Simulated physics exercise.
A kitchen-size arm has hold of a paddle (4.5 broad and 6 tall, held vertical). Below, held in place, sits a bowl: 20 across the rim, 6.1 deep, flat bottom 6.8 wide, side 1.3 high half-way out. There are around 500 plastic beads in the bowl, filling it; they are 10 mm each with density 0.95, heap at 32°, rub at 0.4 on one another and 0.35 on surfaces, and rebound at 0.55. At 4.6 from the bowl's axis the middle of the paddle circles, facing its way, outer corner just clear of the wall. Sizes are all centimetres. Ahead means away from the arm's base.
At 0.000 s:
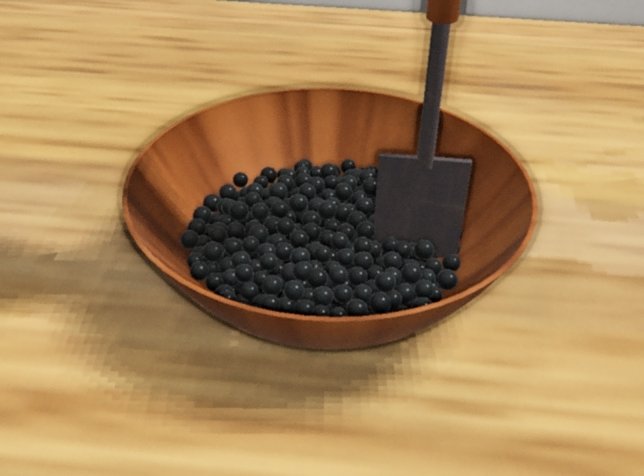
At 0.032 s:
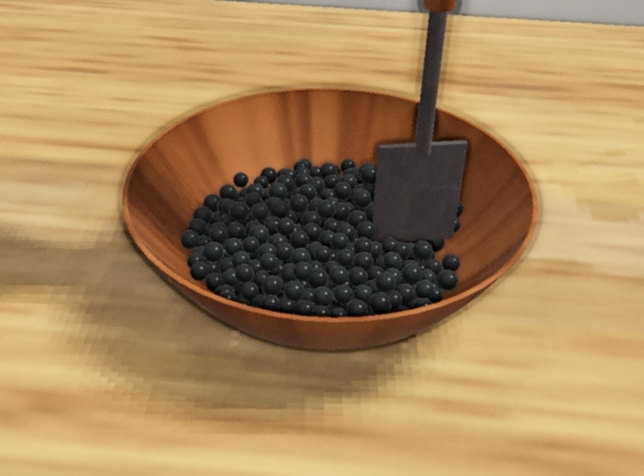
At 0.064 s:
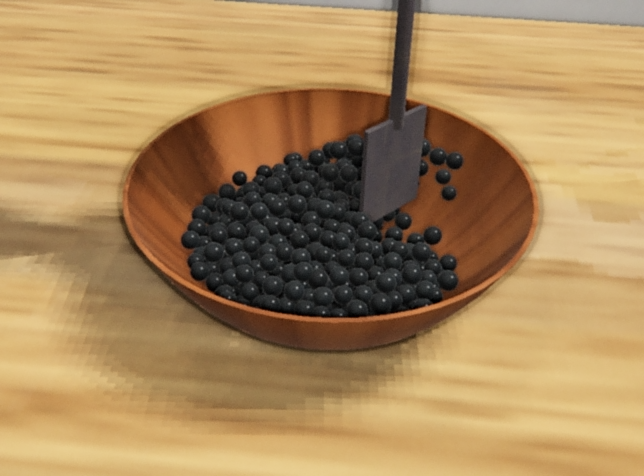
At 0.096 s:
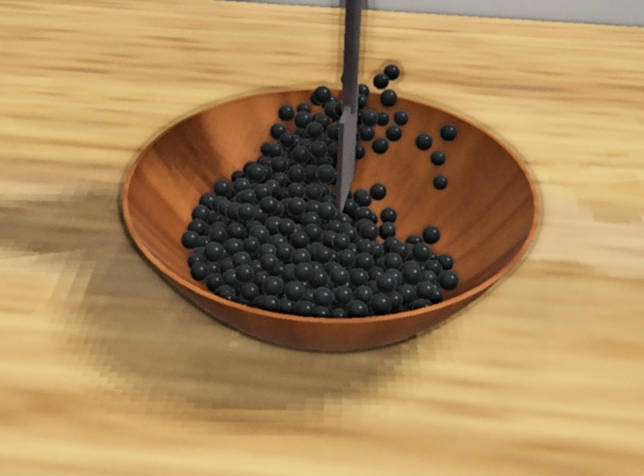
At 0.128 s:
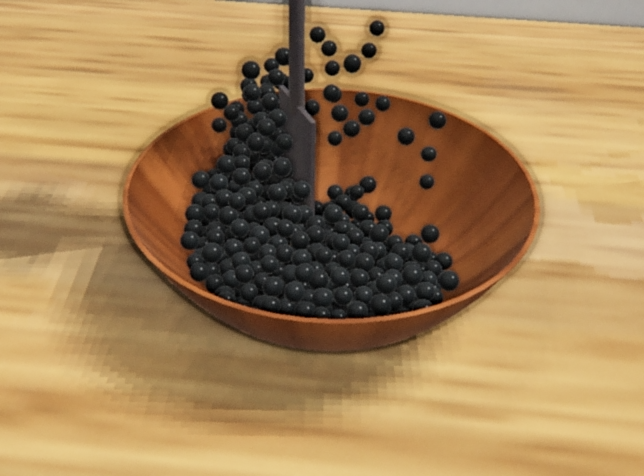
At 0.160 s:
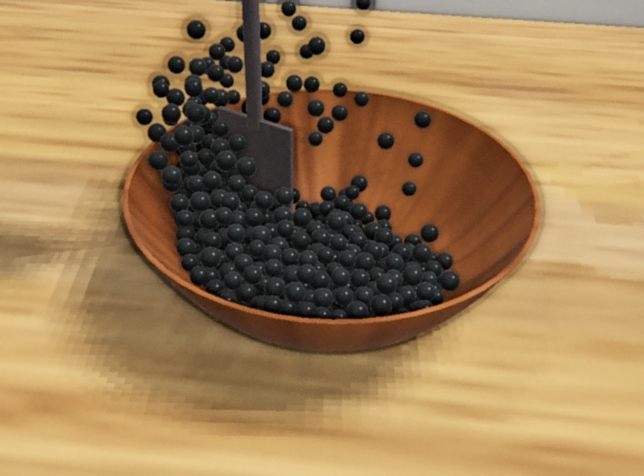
In a brown bowl on a wooden surface, a dark upright paddle swept around the far side from right to left, pushing black beads into a heap and flinging some up above the rim.
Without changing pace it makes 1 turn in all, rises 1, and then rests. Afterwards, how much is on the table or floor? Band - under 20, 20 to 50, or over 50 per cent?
Band: 20 to 50 per cent.
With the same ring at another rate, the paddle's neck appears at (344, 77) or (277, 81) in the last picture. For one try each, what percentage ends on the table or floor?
Well, about 10 percent the first time and about 25 percent the second.
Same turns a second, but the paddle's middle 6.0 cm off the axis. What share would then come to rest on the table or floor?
Near 0 %.
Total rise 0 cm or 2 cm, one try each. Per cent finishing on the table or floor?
It comes to about 40 per cent and about 20 per cent.
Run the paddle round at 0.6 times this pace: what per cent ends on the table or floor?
Estimated share: Close to 10 per cent.
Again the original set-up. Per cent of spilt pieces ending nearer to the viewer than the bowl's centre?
70 %.
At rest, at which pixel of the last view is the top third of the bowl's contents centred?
In the final view it lies around (376, 237).
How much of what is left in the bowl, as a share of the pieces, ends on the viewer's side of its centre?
Some 50 per cent.
After 0.23 s, 229° round, highest piece 11 above the table; 429 in the bowl, 66 in flight or on the tool.
After 0.29 s, 301° round, highest piece 11 above the table; 397 in the bowl, 28 on the table or floor, 70 in flight or on the tool.
After 0.52 s, 0° round, highest piece 7 above the table; 349 in the bowl, 139 on the table or floor, 7 in flight or on the tool.
After 1.22 s, 0° round, highest piece 5 above the table; 349 in the bowl, 146 on the table or floor.
In the end, 349 in the bowl, 146 on the table or floor. That is 29 % on the table or floor.
